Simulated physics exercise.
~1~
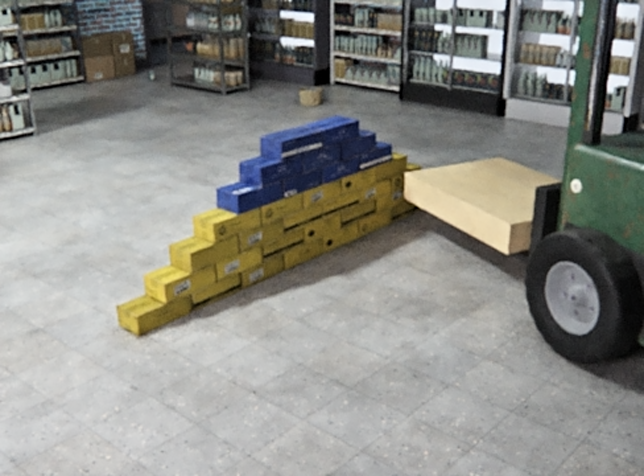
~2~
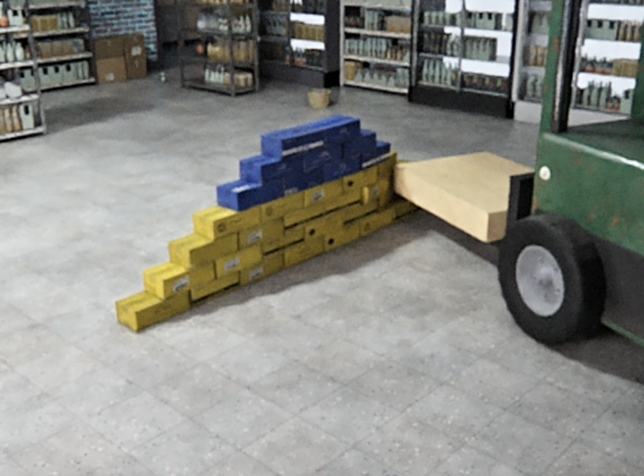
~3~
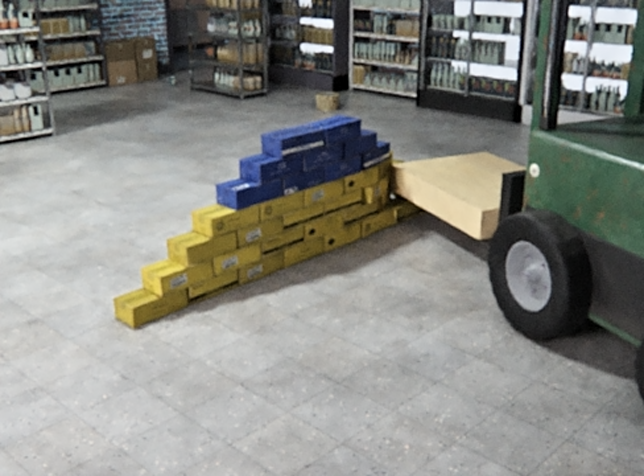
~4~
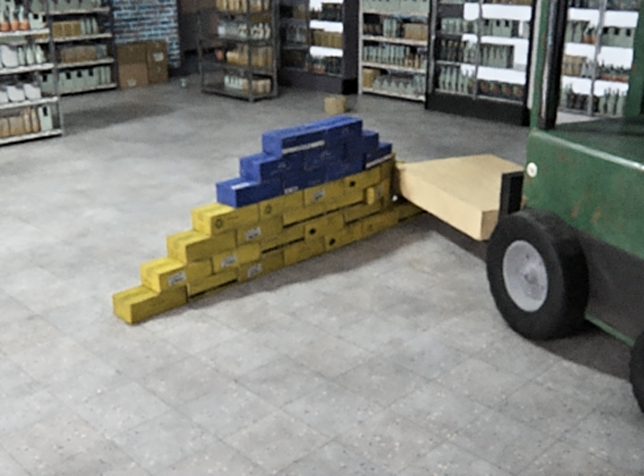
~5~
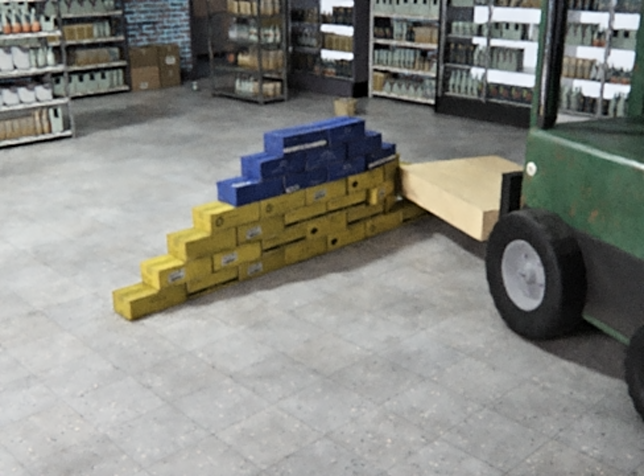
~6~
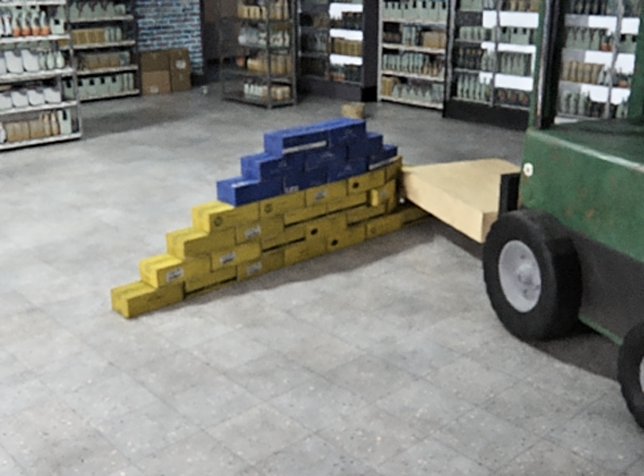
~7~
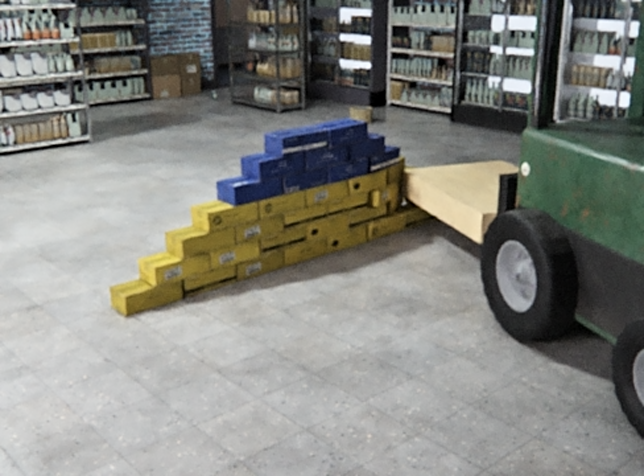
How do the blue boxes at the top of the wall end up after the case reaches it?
None of the blue boxes come down. They all stay stacked on top of the yellow ones.
